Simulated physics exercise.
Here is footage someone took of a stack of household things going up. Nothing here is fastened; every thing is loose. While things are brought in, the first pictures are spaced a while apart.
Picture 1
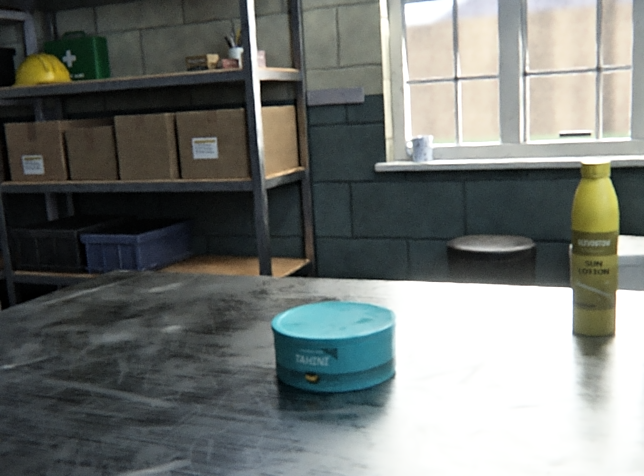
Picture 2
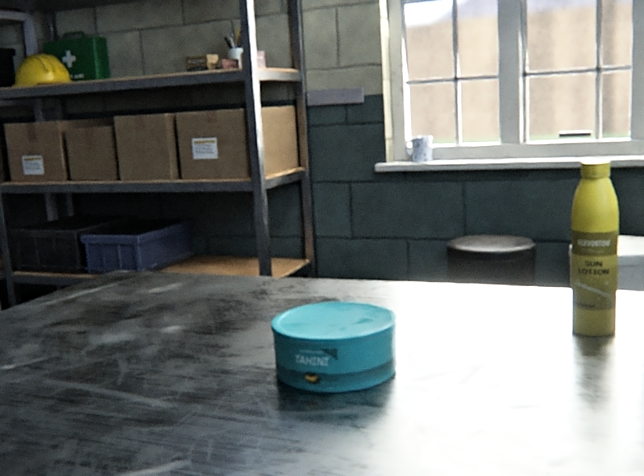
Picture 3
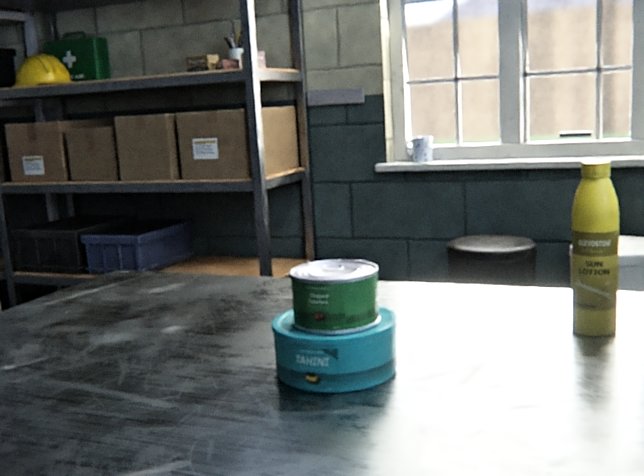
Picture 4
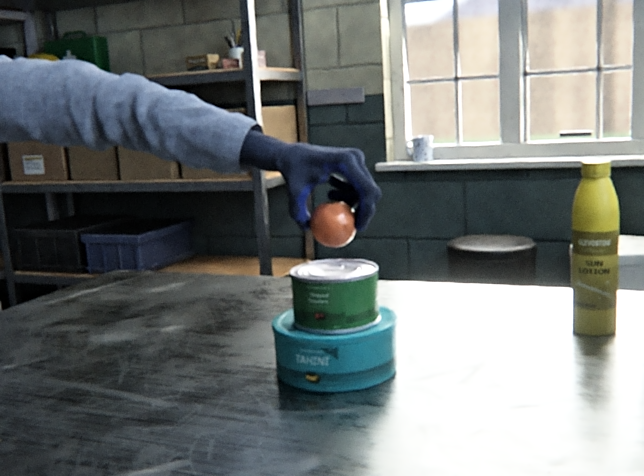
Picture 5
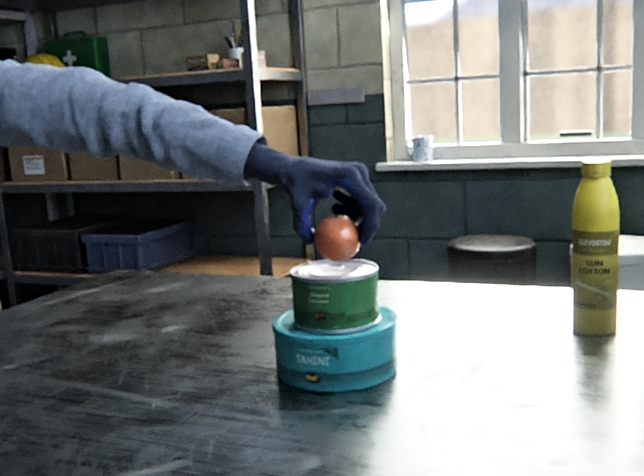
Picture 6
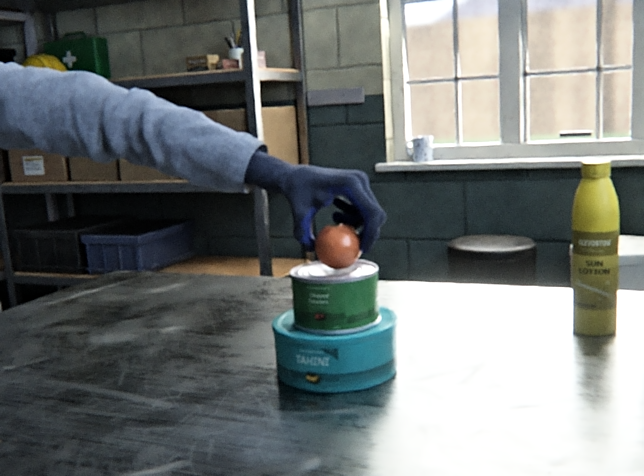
We see a turquoise tub on a dark table near a yellow bottle, then a green can on top of the tub, before a gloved hand reaches in from the left and lowers an orange tomato onto the can.
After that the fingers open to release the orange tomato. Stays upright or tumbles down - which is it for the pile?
The pile stays upright.
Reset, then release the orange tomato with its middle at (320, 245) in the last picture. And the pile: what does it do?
After that, the pile stays intact.
Then, 0.20 s after the last picture, nothing has stirred.
Then, 0.40 s after the last picture, orange tomato resting near (338, 247).
At rest, all 5 in place. Seen from the same camera at the end, orange tomato near (338, 247). The pile stays up.
